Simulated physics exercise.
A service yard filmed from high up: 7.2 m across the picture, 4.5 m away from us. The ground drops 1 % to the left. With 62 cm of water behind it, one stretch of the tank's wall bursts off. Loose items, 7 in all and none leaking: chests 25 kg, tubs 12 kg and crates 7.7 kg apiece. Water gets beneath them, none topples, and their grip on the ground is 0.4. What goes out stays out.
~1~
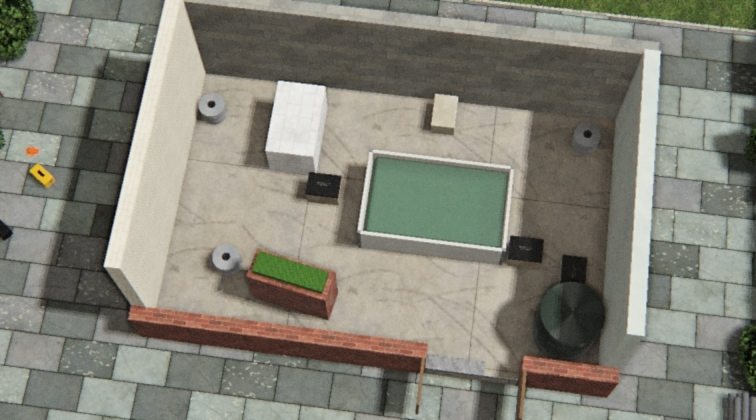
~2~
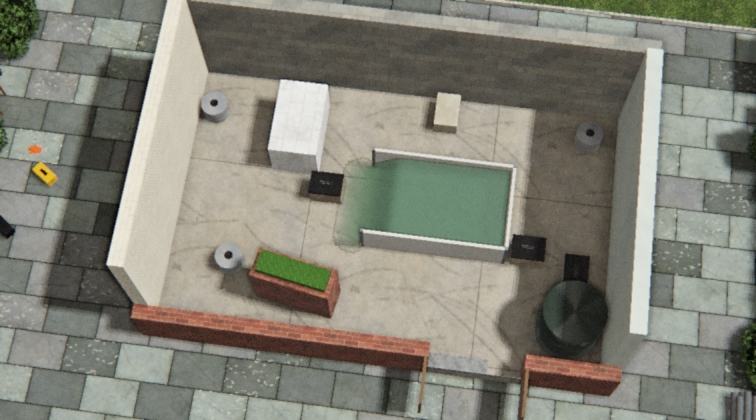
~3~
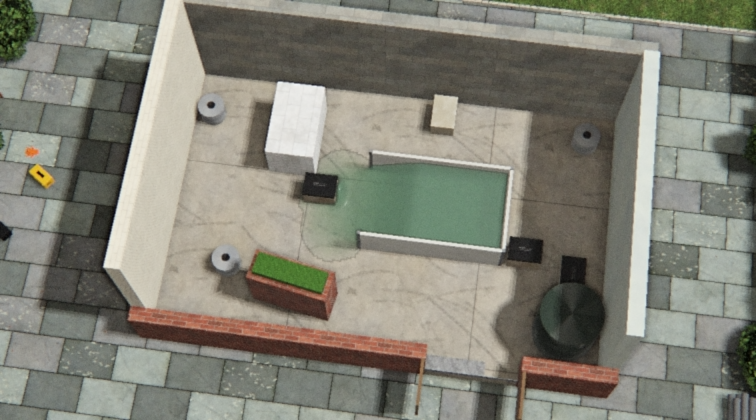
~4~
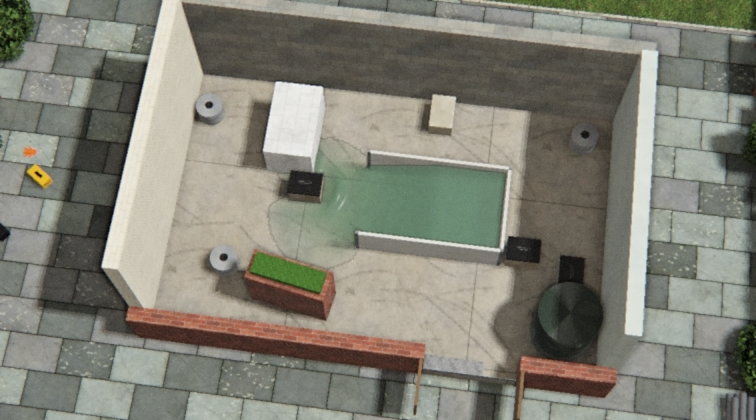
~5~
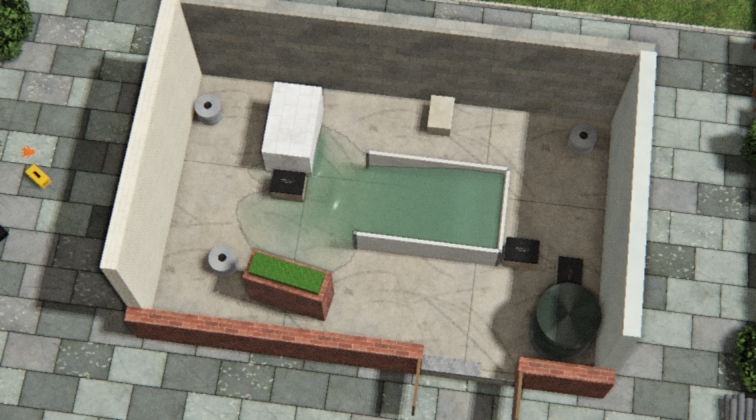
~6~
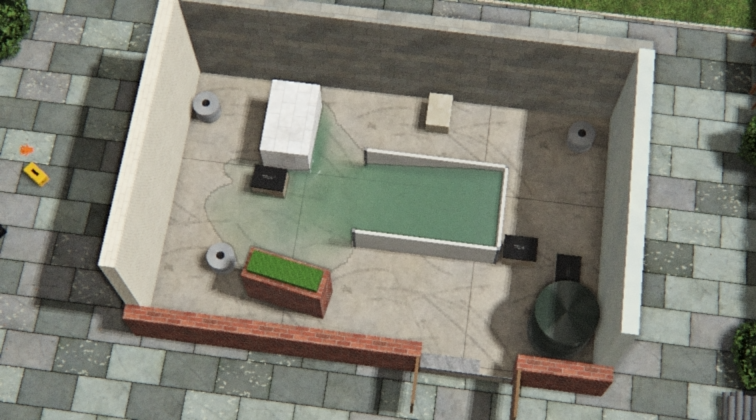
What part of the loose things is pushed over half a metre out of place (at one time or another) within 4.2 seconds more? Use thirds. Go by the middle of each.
That comes to from one to two thirds.
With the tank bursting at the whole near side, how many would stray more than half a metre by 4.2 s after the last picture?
Then 1.
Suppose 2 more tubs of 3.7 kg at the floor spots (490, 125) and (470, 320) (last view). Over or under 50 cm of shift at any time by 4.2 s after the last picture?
In that order: Past it, more.
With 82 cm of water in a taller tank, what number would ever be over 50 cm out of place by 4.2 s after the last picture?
In that case 4 of them.
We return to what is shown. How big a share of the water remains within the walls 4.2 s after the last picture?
Some 100 per cent remains.
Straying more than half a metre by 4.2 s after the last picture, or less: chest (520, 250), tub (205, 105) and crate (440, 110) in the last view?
In turn: Under, past it, over.
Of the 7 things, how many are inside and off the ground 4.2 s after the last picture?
At that moment 3.
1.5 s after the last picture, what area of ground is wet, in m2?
Some 16 m2.
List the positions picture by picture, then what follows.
The first picture shows a chest at (324, 184) rests on the ground; a chest at (574, 272), on the bottom; water covers 3.1 m2; 0 of 7 have shifted.
The second picture shows a chest at (326, 183) rests on the ground; a chest at (577, 271) rests on the ground; 3.9 m2 under water; 0 of 7 have shifted.
The third picture shows a chest at (320, 185), on the bottom, 5 cm from its start; a chest at (574, 273) rests on the ground; 4.7 m2 under water; 1 of 7 have shifted.
The fourth picture shows a chest at (305, 183) rests on the ground, 27 cm from its start; a chest at (572, 272) rests on the ground; water covers 5.6 m2; 1 of 7 have shifted.
The fifth picture shows a chest at (288, 182), on the bottom, 54 cm from its start; a chest at (570, 273) rests on the ground; water covers 6.7 m2; 1 of 7 have shifted.
The sixth picture shows a chest at (269, 178), on the bottom, 83 cm from its start; a chest at (569, 271) rests on the ground; 8.0 m2 under water; 1 of 7 have shifted.
Then, 0.4 s after the last picture 1 of 7 are over 50 cm from their spots; 0 afloat.
Then, 1.5 s after the last picture 2 of 7 are over 50 cm from their spots; 2 afloat.
Then, 2.8 s after the last picture 3 of 7 are over 50 cm from their spots; 3 afloat.
Then, 4.2 s after the last picture 3 of 7 are over 50 cm from their spots, and 4 have been at some point; 3 afloat.
